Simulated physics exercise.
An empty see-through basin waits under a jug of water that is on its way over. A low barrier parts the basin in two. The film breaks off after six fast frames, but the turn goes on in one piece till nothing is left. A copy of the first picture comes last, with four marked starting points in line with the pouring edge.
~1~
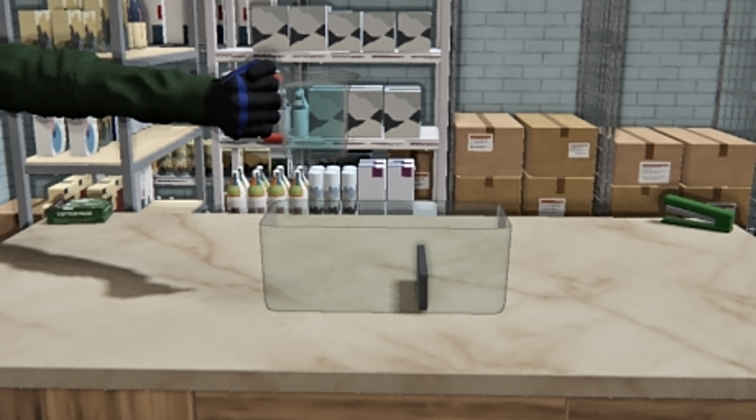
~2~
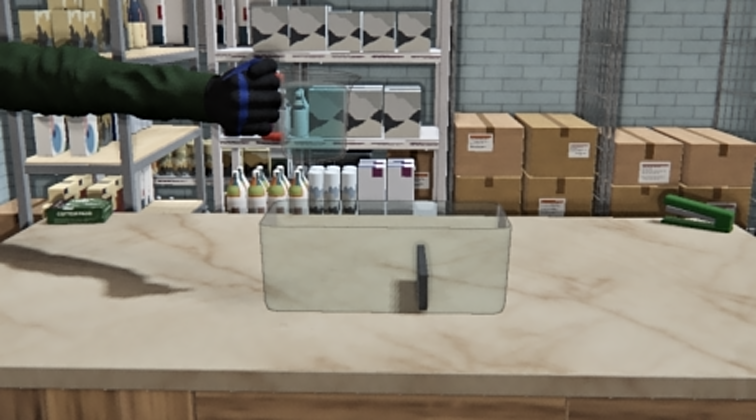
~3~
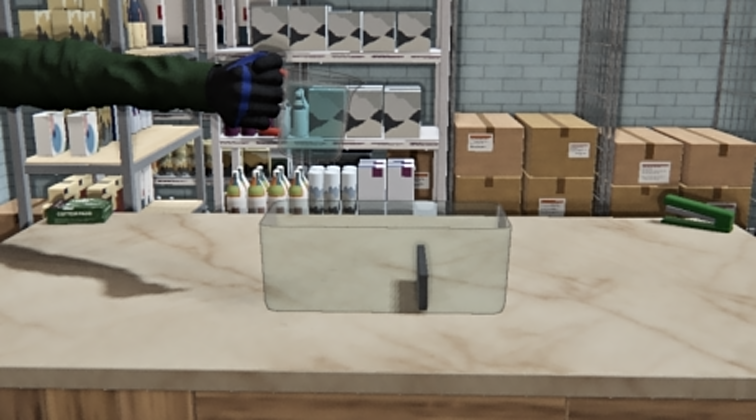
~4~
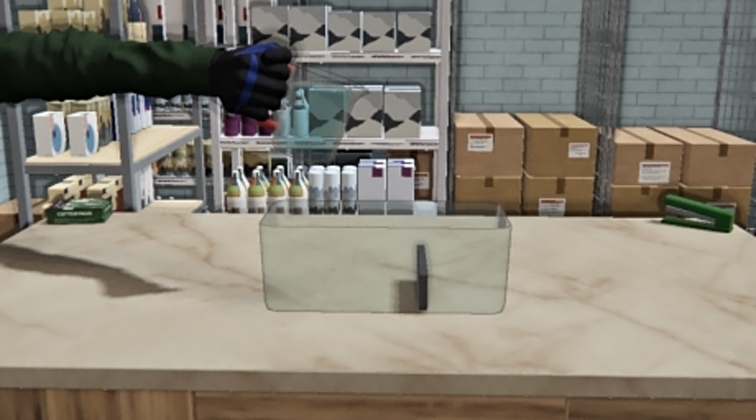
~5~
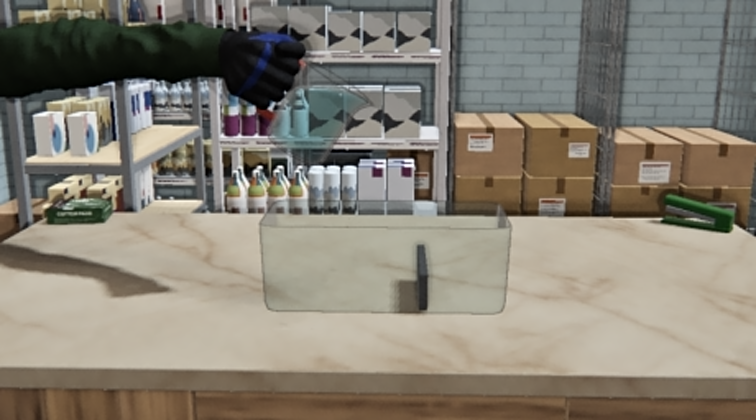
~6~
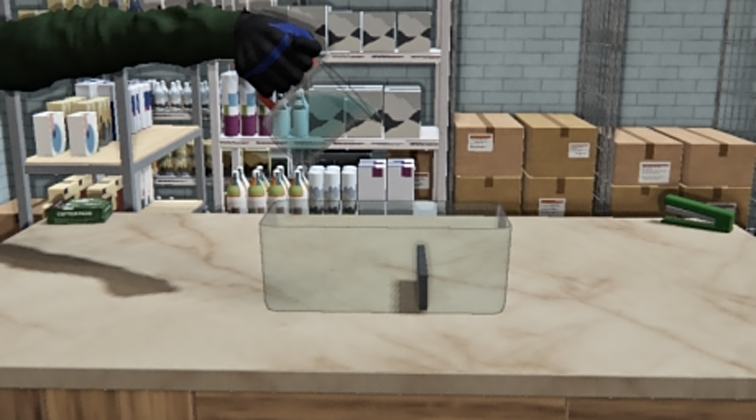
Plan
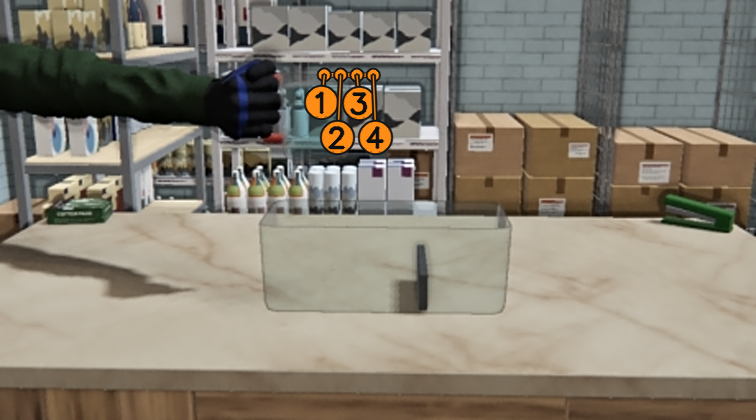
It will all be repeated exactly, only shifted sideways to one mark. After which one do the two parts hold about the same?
I would pick spot 4.
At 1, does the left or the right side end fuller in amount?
The left side.
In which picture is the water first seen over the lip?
Picture 6.
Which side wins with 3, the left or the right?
The left one.
On the marked copy, 1 at (324, 74); 2 at (340, 75); 3 at (356, 75); 4 at (373, 75).
If 1 is chosen, about 92 % ends left of the wall and 5 % right of it; 3 % is lost outside.
If 2 is chosen, about 94 % ends left of the wall and 3 % right of it; 3 % is lost outside.
If 3 is chosen, about 89 % ends left of the wall and 8 % right of it; 3 % is lost outside.
If 4 is chosen, about 52 % ends left of the wall and 47 % right of it.
